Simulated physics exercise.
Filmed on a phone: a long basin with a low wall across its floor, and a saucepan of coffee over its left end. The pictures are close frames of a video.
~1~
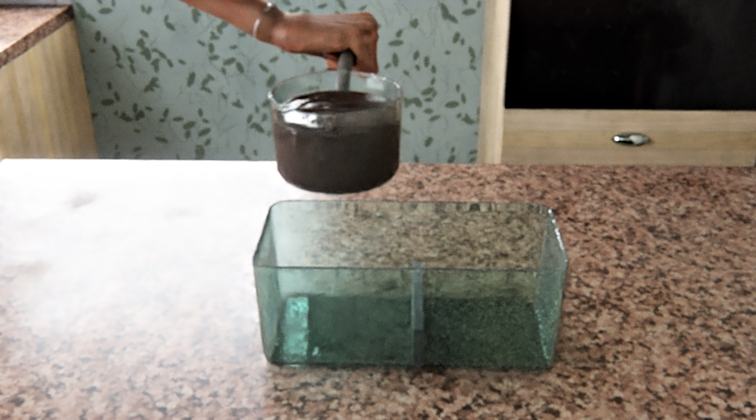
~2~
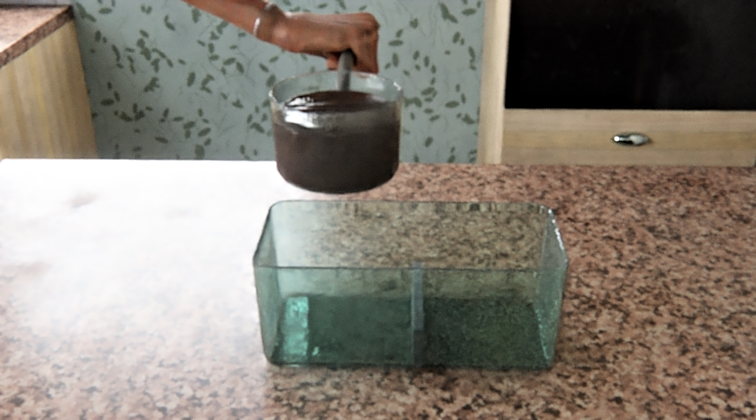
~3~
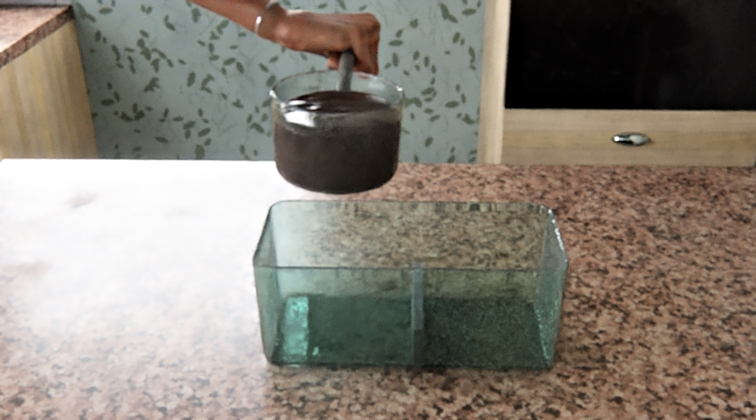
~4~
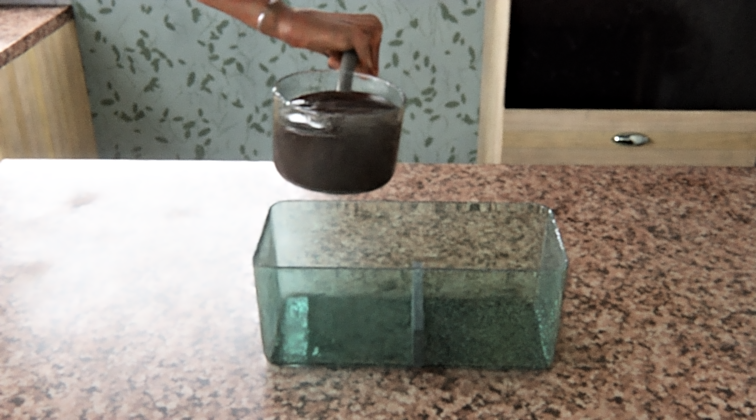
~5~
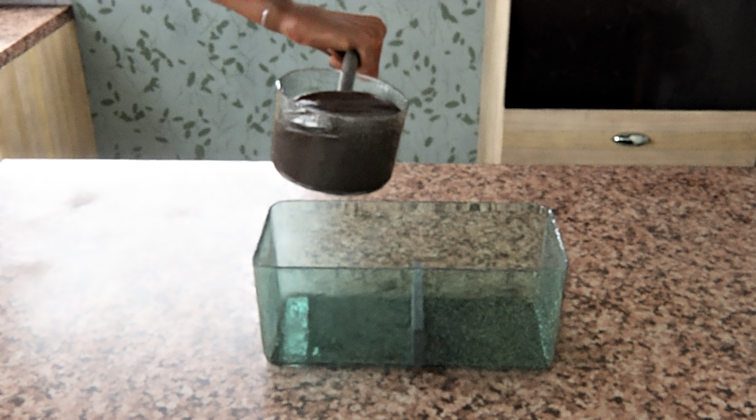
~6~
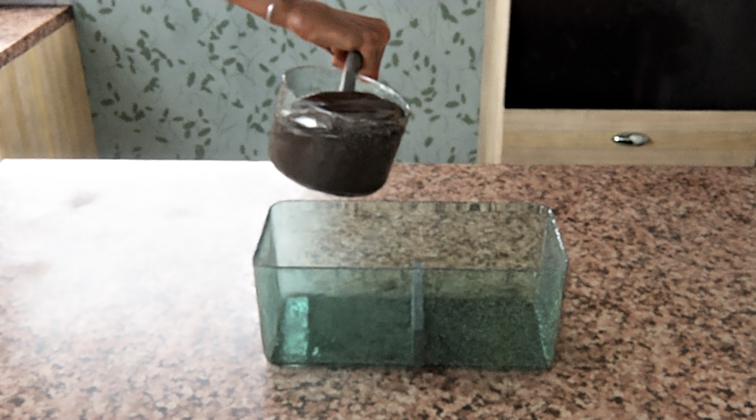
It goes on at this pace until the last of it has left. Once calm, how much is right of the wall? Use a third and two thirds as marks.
The share right of the wall is above two thirds.
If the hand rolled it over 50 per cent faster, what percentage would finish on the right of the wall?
About 90 per cent.
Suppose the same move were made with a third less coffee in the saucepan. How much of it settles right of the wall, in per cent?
Roughly 90 in a hundred.
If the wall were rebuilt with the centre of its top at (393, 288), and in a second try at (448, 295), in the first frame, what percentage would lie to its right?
Near 100 % and 65 %.
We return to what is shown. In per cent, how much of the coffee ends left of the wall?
About 10 per cent.
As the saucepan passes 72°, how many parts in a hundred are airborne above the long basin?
Roughly 25 in a hundred.
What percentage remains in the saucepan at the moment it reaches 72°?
Some 60 per cent.
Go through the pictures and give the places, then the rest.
In the first frame, tilt 0°; pouring edge (401, 94); surface from (276, 108) to (399, 109); the long basin's rim runs from (262, 233) to (559, 236); the wall's top is at (418, 294).
In the second frame, tilt 1°; pouring edge (401, 95); surface from (276, 108) to (399, 109).
In the third frame, tilt 3°; pouring edge (403, 97); surface from (277, 108) to (399, 109).
In the fourth frame, tilt 6°; pouring edge (405, 101); surface from (278, 107) to (401, 110).
In the fifth frame, tilt 10°; pouring edge (407, 106); surface from (279, 108) to (403, 110).
In the sixth frame, tilt 16°; pouring edge (409, 112); surface from (279, 110) to (404, 111).
A moment on, the saucepan is tipped part way and 60 per cent is still to pour, 0 is left of the wall and 14 right of it.
Next, the saucepan is tipped right over and 11 per cent is still to pour, 5 is left of the wall and 76 right of it.
Then the saucepan is tipped right over and 0 per cent is still to pour, 9 is left of the wall and 90 right of it.
Later the saucepan is tipped right over and 0 per cent is still to pour, 9 is left of the wall and 91 right of it.
At rest 9 per cent lies left of the wall, 91 right of it and 0 outside.
